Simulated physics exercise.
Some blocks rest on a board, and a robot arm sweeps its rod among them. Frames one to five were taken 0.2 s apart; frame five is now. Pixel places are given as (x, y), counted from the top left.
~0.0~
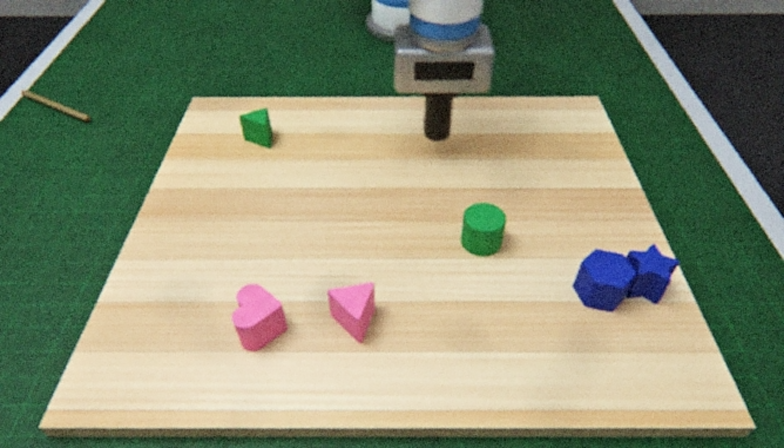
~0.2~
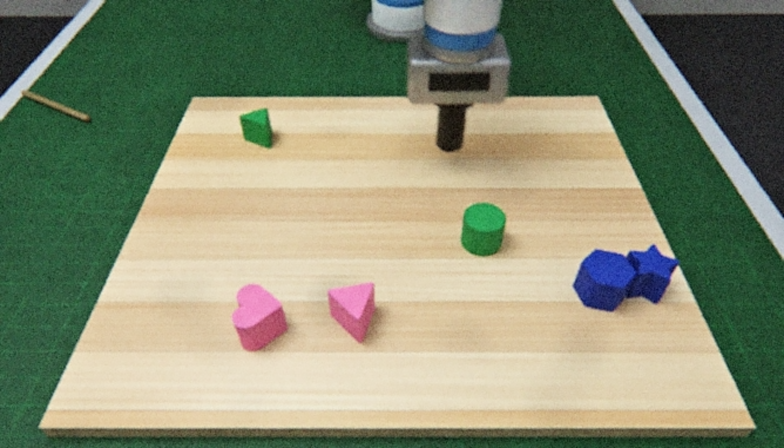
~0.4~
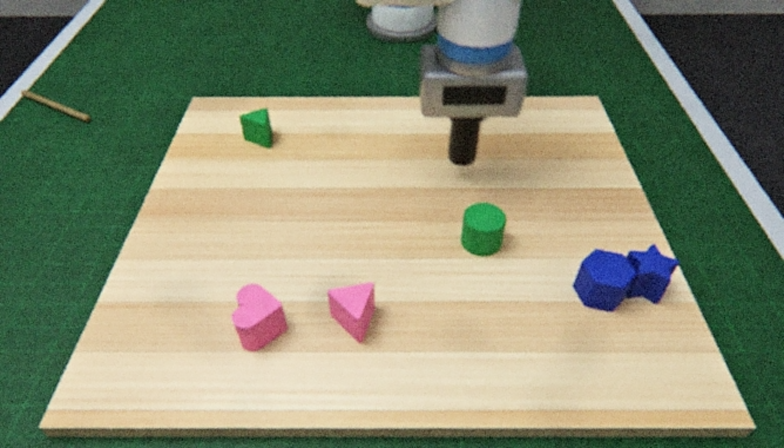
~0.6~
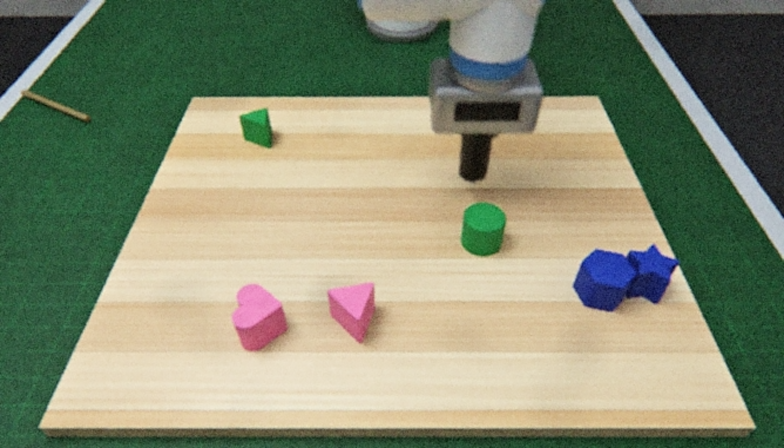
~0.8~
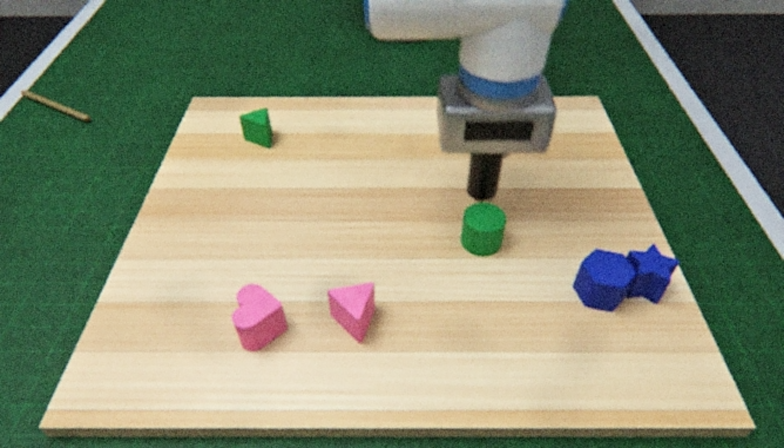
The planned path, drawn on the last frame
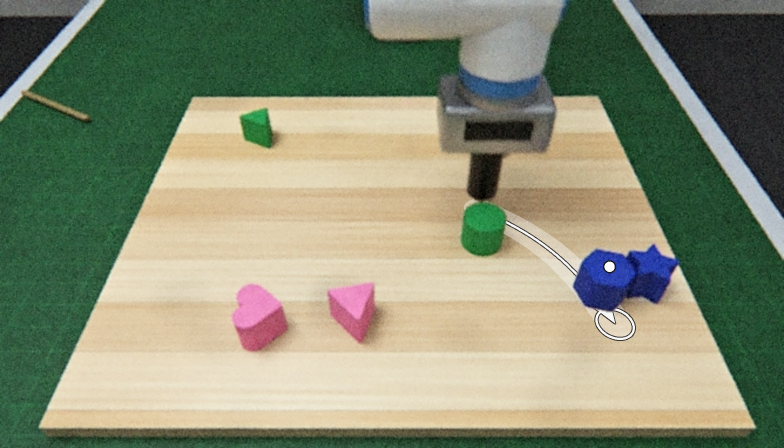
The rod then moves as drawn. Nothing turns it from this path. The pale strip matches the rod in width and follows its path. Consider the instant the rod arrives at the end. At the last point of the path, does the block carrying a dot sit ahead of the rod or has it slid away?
The block stays ahead.
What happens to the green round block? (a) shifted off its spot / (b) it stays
b.
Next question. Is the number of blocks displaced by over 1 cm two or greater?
Going by the path, no.
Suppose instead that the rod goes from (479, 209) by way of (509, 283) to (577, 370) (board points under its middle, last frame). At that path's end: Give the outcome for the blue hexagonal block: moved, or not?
It stays.
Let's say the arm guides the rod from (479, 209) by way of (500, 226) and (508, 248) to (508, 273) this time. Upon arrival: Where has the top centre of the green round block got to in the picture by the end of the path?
In the picture, it is at (473, 247).
The line goes from (479, 209) by way of (529, 235) and (576, 273) to (615, 323); the dot is on the blue hexagonal block.
On the path given first. One third of the way, rod (535, 220); nothing pushed yet.
Two thirds of the way, rod (583, 258); blue hexagonal block (618, 276).
At the end, rod (623, 308); green round block unmoved; blue hexagonal block (668, 329); blue star-shaped block (658, 262), turned 15° anticlockwise.
